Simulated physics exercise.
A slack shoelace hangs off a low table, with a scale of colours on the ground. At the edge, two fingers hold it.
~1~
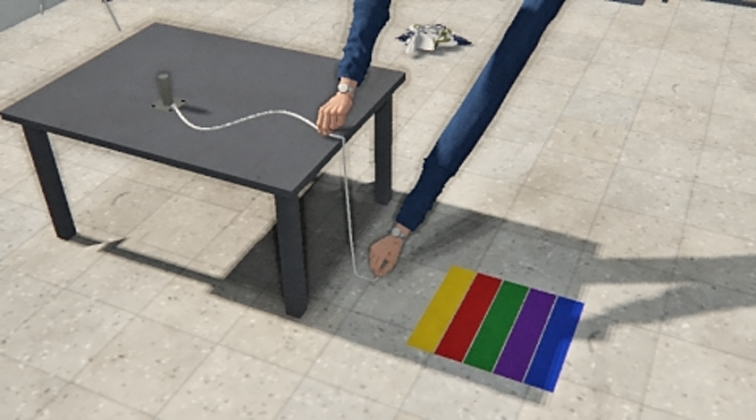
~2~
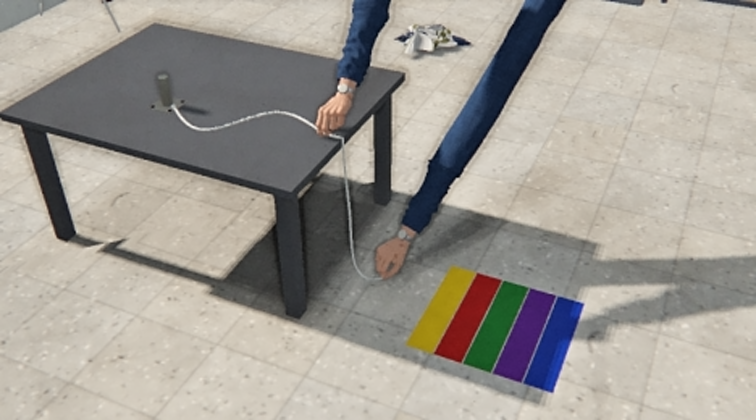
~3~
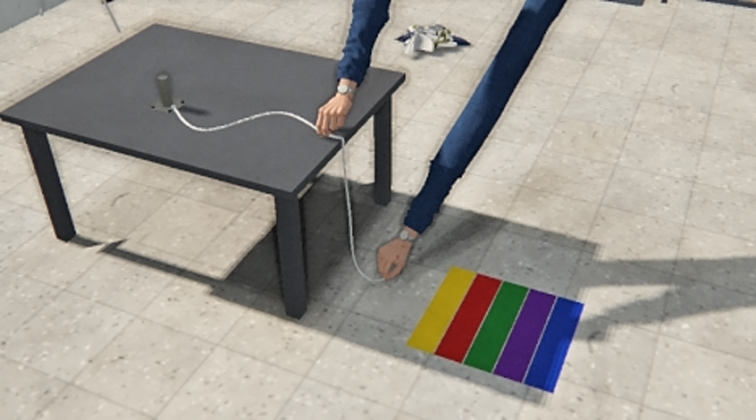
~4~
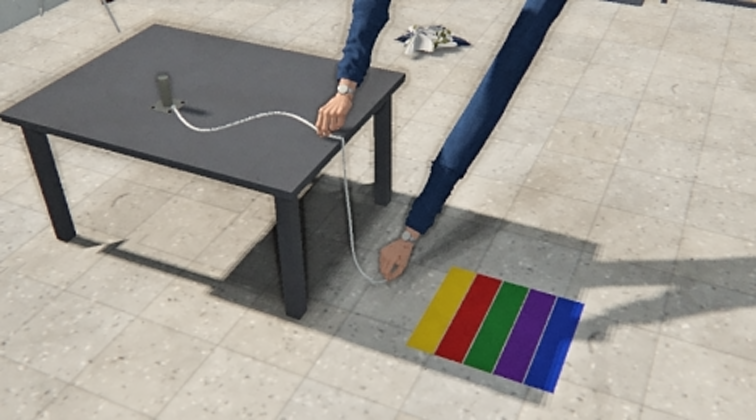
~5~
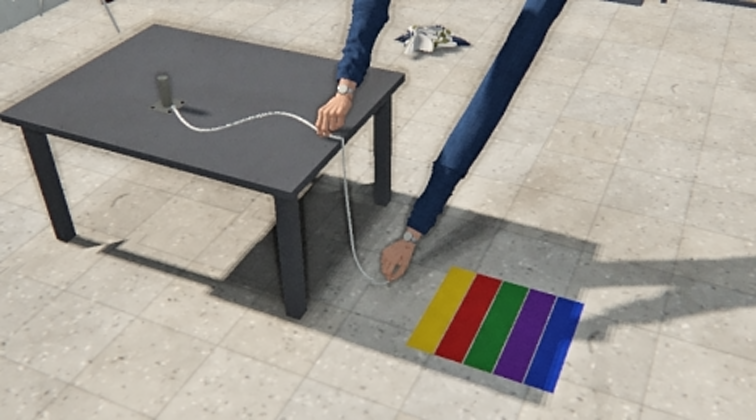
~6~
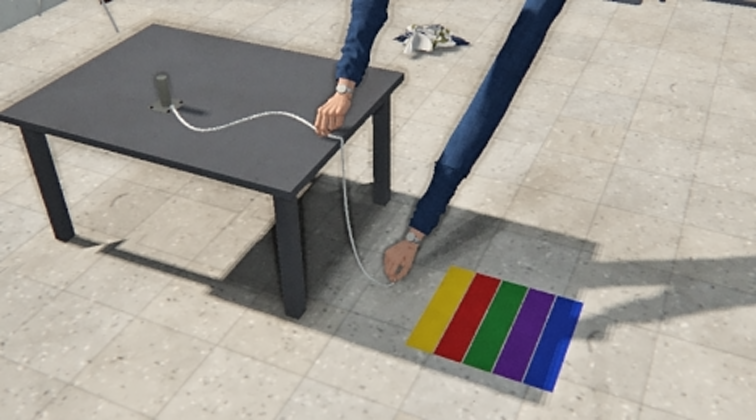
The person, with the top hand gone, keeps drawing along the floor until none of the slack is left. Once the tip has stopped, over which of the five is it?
Over the purple strip.
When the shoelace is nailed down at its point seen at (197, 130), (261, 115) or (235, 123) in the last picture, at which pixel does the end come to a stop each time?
Estimated spots in sequence: (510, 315), (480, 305), (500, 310).
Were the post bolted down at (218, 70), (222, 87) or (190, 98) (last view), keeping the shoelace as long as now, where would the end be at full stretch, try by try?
In pixels, the answers are (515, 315), (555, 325) and (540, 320).
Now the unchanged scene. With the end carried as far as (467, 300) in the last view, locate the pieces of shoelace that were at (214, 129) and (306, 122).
About (240, 117) for the first point; the other lies about (333, 138).
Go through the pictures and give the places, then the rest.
The first frame shows end (381, 274); yellow (428, 333); red (456, 342); green (485, 351); purple (514, 361); blue (545, 371).
The second frame shows end (387, 276); shoelace through (183, 119) (238, 122) (299, 118) (343, 148) (349, 206) (353, 259).
The third frame shows end (389, 277).
The fourth frame shows end (391, 278); shoelace through (183, 120) (238, 123) (299, 118) (343, 148) (349, 206) (355, 259).
The fifth frame shows end (393, 279).
The sixth frame shows end (395, 279); shoelace through (182, 120) (236, 123) (298, 118) (342, 148) (346, 205) (358, 259).
Soon after, end near (467, 300); over red.
After that, end near (503, 311); over green.
At the stop, end near (526, 318); over purple. It gets as far as the purple strip.
